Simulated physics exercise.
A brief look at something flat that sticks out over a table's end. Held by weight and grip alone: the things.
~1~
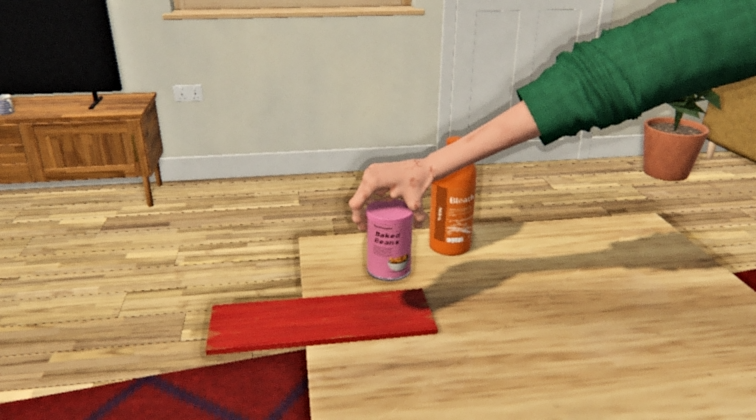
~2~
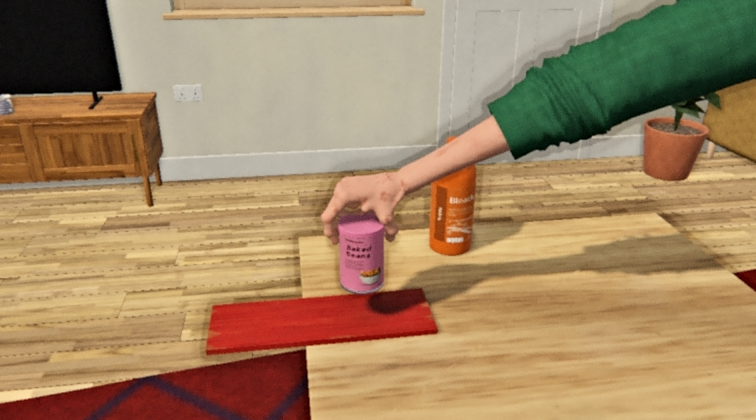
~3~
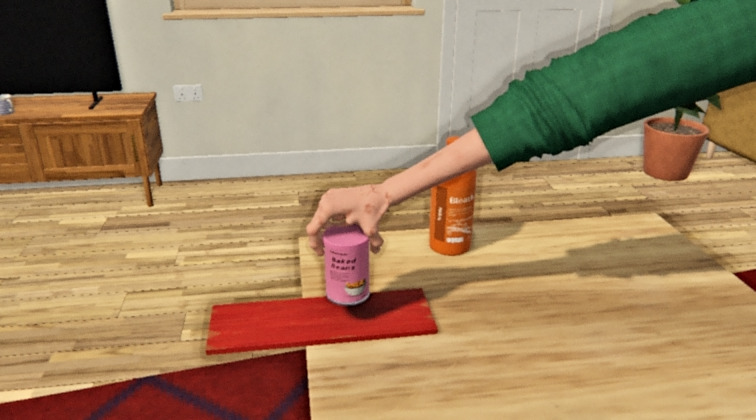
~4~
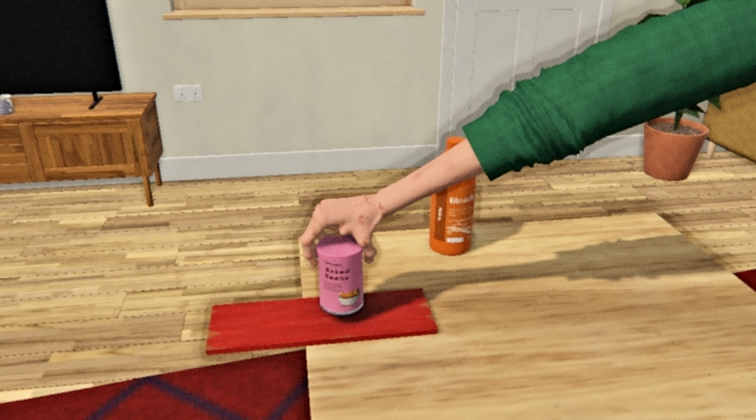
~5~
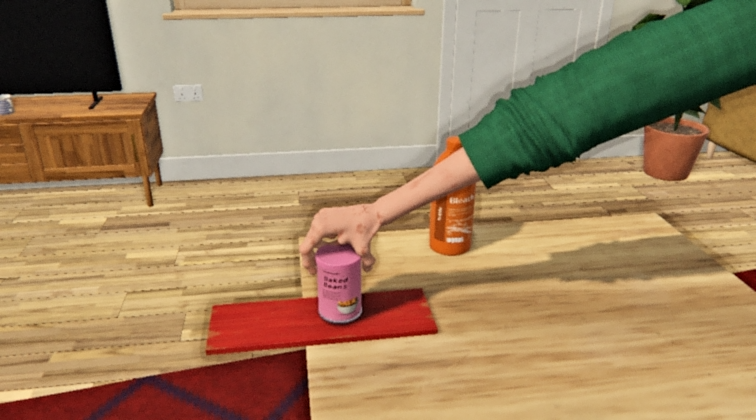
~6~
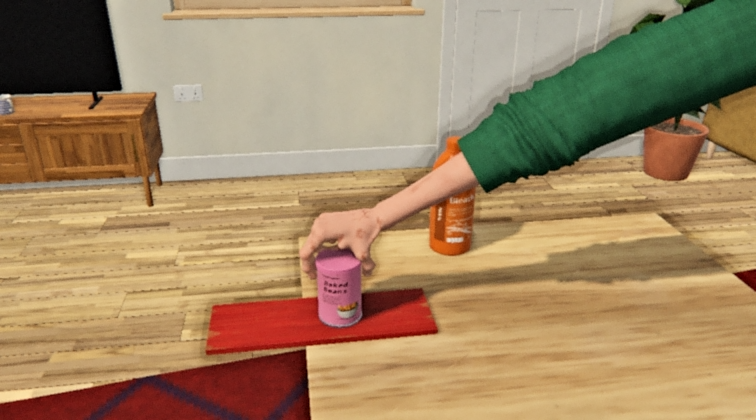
A pink tin, gripped from above by a hand in a green sleeve, moves left and downward over a wooden table toward a flat red board jutting past the table's end. It comes down on the board and stays there under the hand, while the orange bottle behind remains still.
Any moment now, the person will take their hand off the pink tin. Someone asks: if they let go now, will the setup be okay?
Yes, it holds.
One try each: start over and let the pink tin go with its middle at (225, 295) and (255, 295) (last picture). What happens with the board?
Topples, then Topples.
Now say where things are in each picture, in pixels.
The first frame shows on its way; pink tin (390, 240); red board (322, 319).
The second frame shows on its way; pink tin (362, 253); red board (322, 319).
The third frame shows on its way; pink tin (347, 264); red board (322, 319).
The fourth frame shows on its way; pink tin (341, 274); red board (322, 319).
The fifth frame shows on its way; pink tin (340, 283); red board (322, 319).
The sixth frame shows in place under the hand; pink tin (340, 287); red board (322, 319).
Then, 0.40 s on from there, no change.
Then, 1.10 s on from there, pink tin resting near (340, 287).
In the end, all 3 unmoved. At the end, from the last picture's camera, pink tin near (340, 287). The board holds.
